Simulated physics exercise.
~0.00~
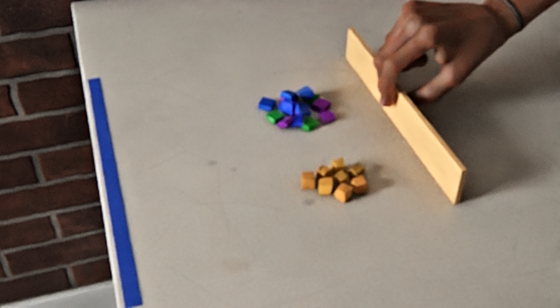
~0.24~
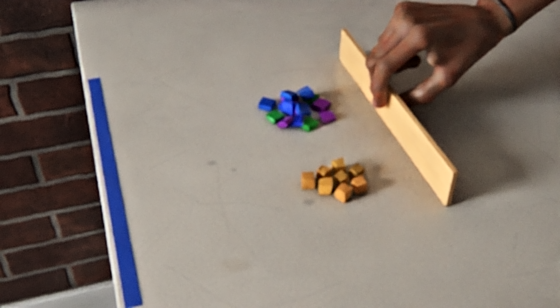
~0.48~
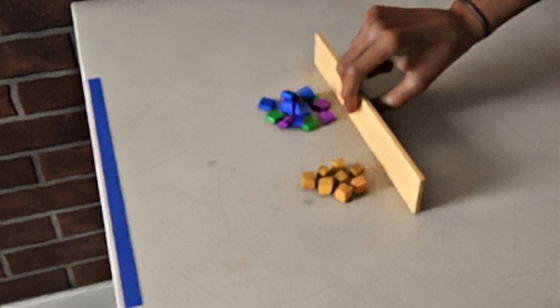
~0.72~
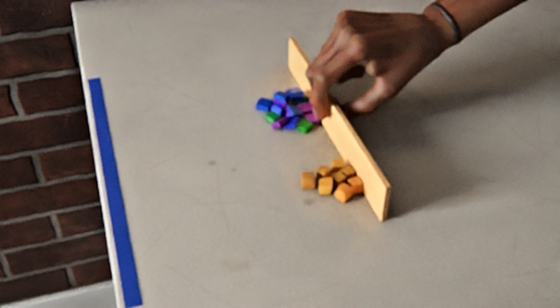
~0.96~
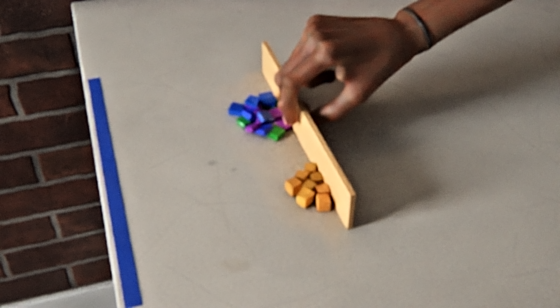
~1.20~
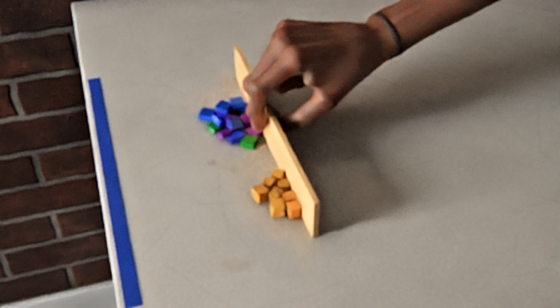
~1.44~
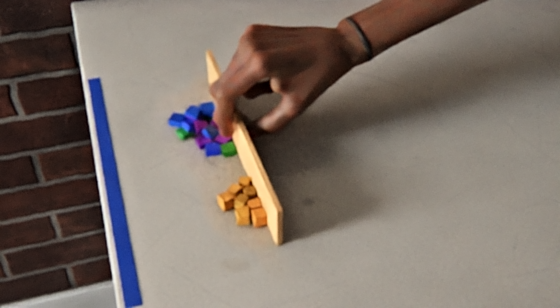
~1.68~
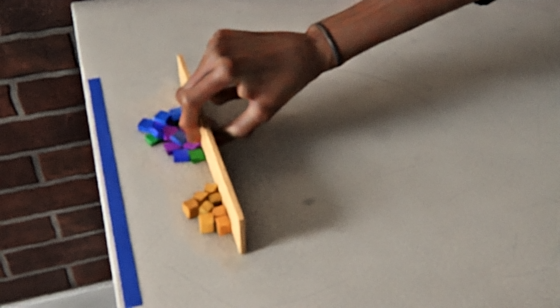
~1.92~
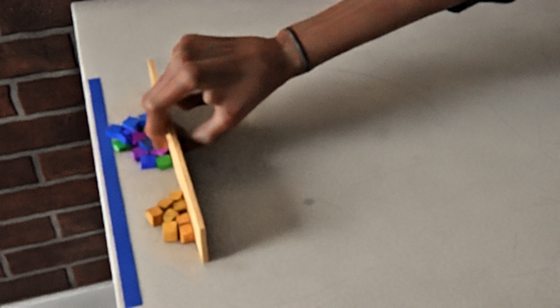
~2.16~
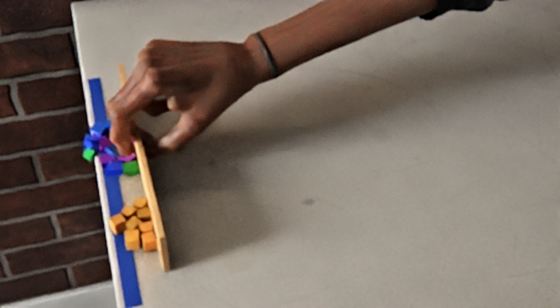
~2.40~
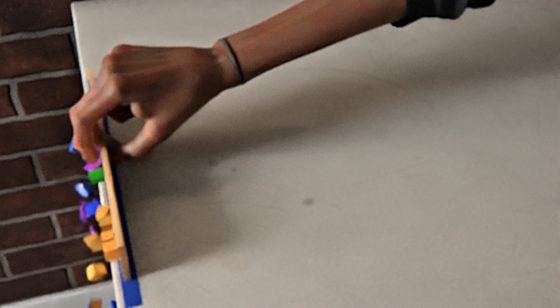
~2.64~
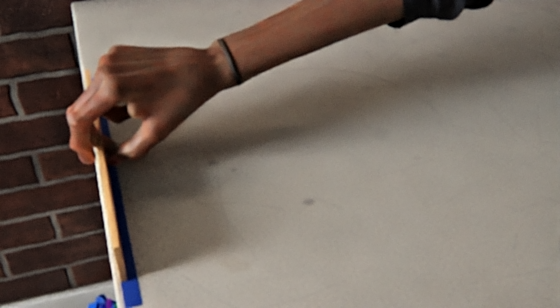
On a table, a hand sweeps two piles of bits left off the edge with wood.
